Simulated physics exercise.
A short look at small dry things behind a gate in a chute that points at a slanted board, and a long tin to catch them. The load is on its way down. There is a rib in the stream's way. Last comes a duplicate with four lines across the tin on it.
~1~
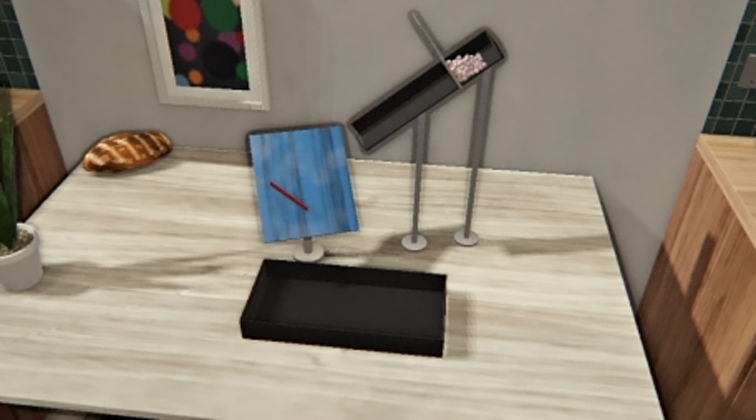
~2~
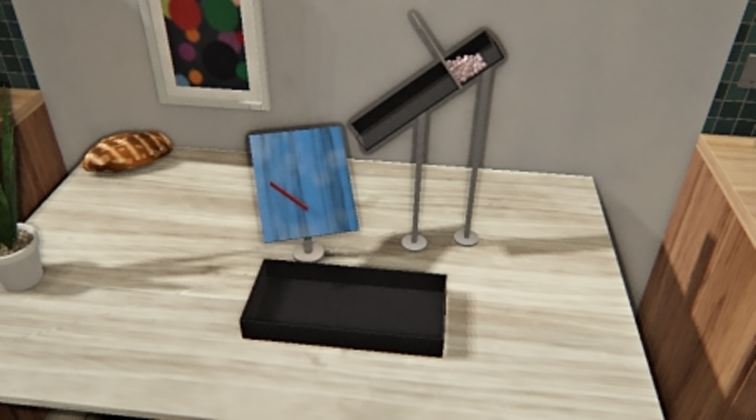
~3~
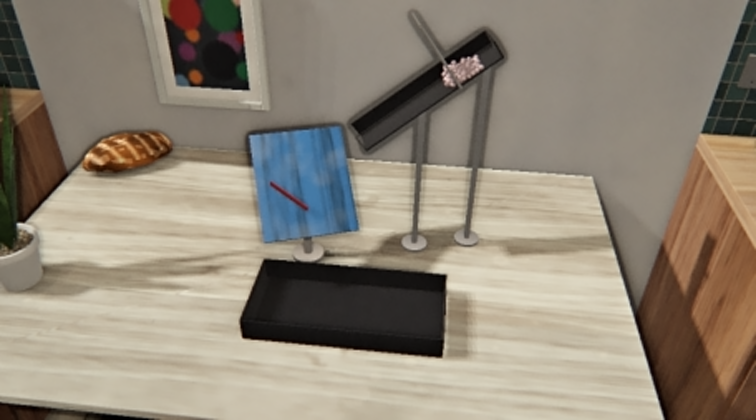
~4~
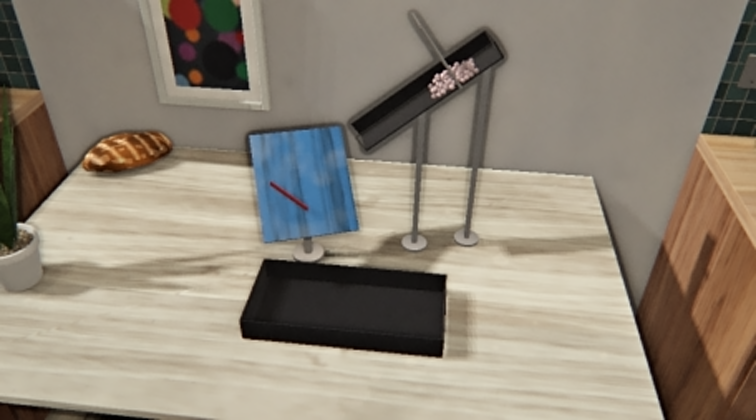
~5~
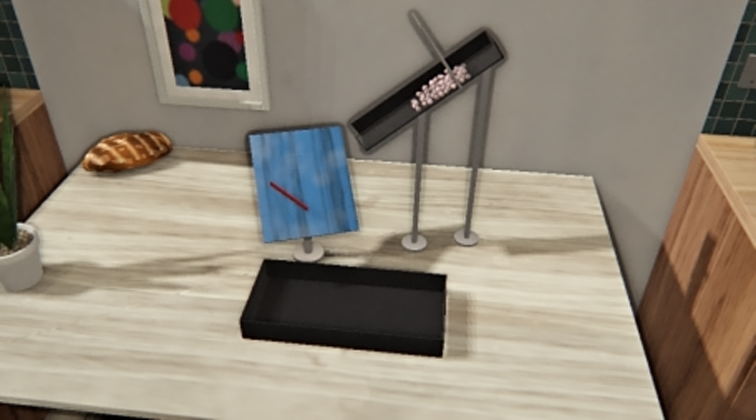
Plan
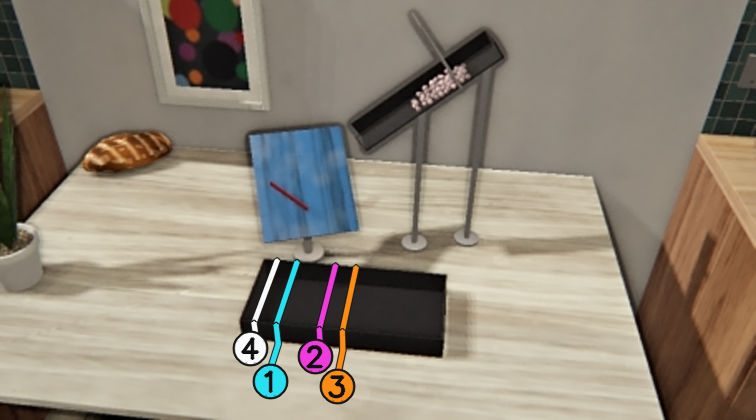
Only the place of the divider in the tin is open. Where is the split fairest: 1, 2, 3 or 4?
Line 2 does it best.
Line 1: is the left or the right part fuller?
More lands on the right.
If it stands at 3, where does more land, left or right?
More lands on the left.
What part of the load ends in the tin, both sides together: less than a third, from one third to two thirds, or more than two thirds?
About that: More than two thirds.
On the marked copy, line 1 crosses the front rim at (276, 324); line 2 crosses the front rim at (319, 328); line 3 crosses the front rim at (342, 330); line 4 crosses the front rim at (254, 322).
If 1 is chosen, of what is caught, a small part on the left of the divider, most on the right.
If 2 is chosen, of what is caught, about half on the left of the divider, about half on the right.
If 3 is chosen, of what is caught, most on the left of the divider, a small part on the right.
If 4 is chosen, of what is caught, a stray few on the left of the divider, nearly all on the right.
